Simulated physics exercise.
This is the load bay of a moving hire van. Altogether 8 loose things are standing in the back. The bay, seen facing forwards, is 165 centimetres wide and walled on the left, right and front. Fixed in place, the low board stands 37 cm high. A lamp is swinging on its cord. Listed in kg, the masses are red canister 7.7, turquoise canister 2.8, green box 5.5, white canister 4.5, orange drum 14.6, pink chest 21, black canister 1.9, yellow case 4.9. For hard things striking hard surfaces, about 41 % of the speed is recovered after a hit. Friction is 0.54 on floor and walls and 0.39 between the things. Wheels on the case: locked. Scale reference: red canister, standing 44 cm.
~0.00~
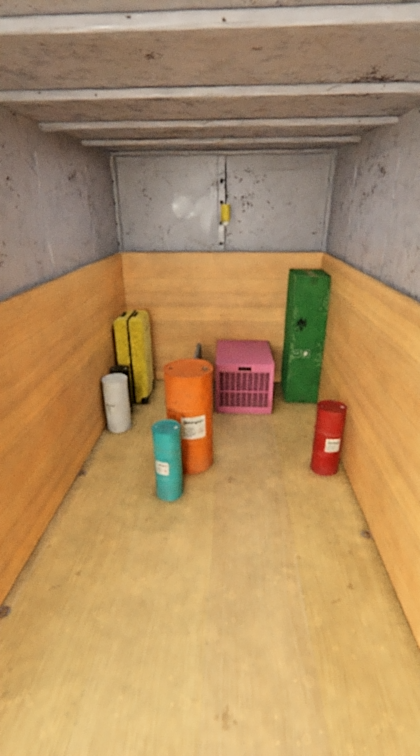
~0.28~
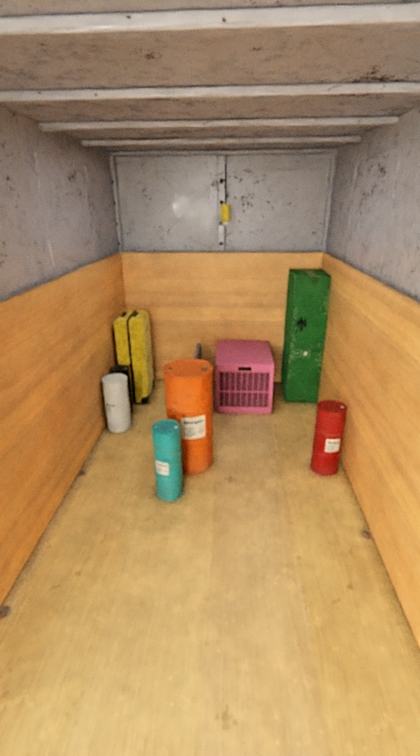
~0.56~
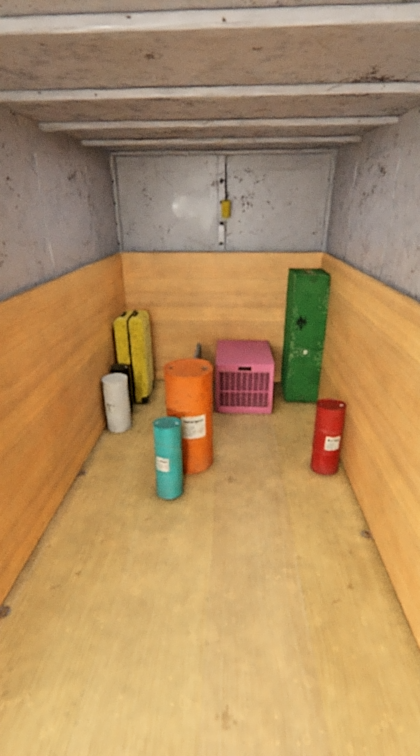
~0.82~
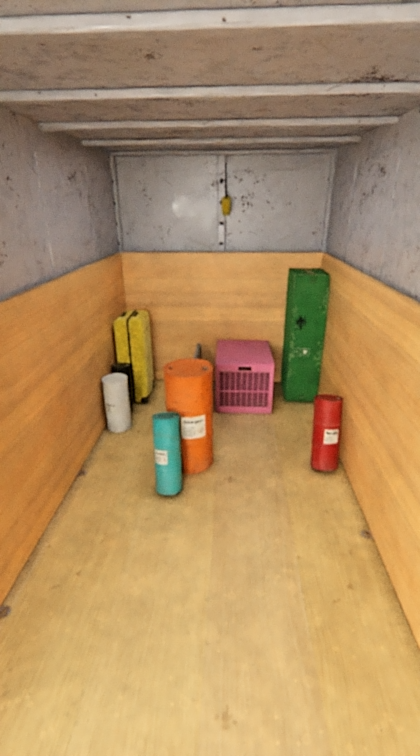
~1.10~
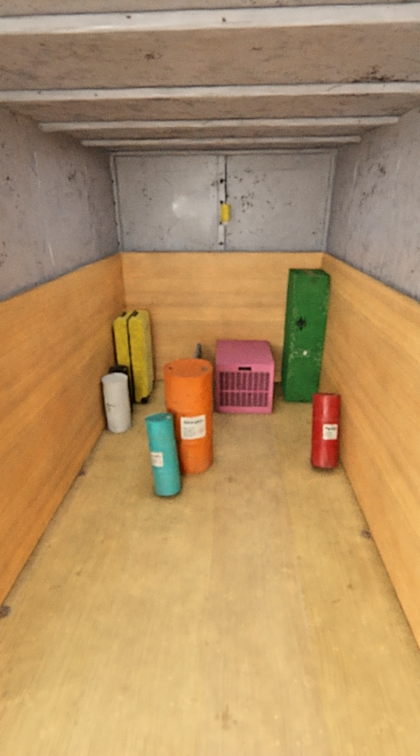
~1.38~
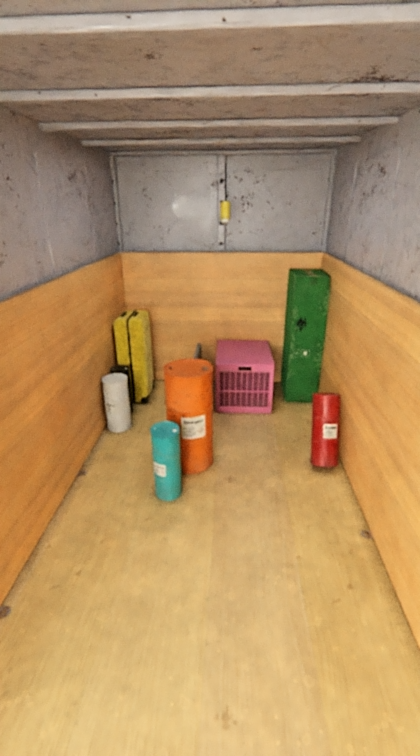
Green box, orange drum and other cargo standing in a van bay as a turquoise canister rocks, then a red one tilts.
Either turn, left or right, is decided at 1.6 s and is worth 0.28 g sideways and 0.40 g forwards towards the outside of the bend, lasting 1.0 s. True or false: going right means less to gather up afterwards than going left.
True.
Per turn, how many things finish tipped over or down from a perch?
Tally: Left 5, right 3.
Turning left. Around 2.08 s, force 0.40 g forwards, 0.28 g right; red canister at 49° to upright near (327, 423); turquoise canister at 27° to upright near (185, 449); black canister at 10° to upright.
Around 2.58 s, smooth; red canister on its side near (318, 420); turquoise canister on its side near (233, 463); orange drum at 70° to upright.
Around 2.88 s, smooth; red canister on its side near (318, 420); turquoise canister on its side near (237, 466); orange drum on its side.
Finally (5.2 s), on their side or leaning hard in the back, red canister, turquoise canister, white canister, orange drum and black canister; the other 3 still in place (within 15 cm). Final places as that camera would see them, red canister near (318, 420), turquoise canister near (249, 489).
Turning right instead, red canister, turquoise canister and orange drum tipped over or down from a perch, 3 of 8 in all.
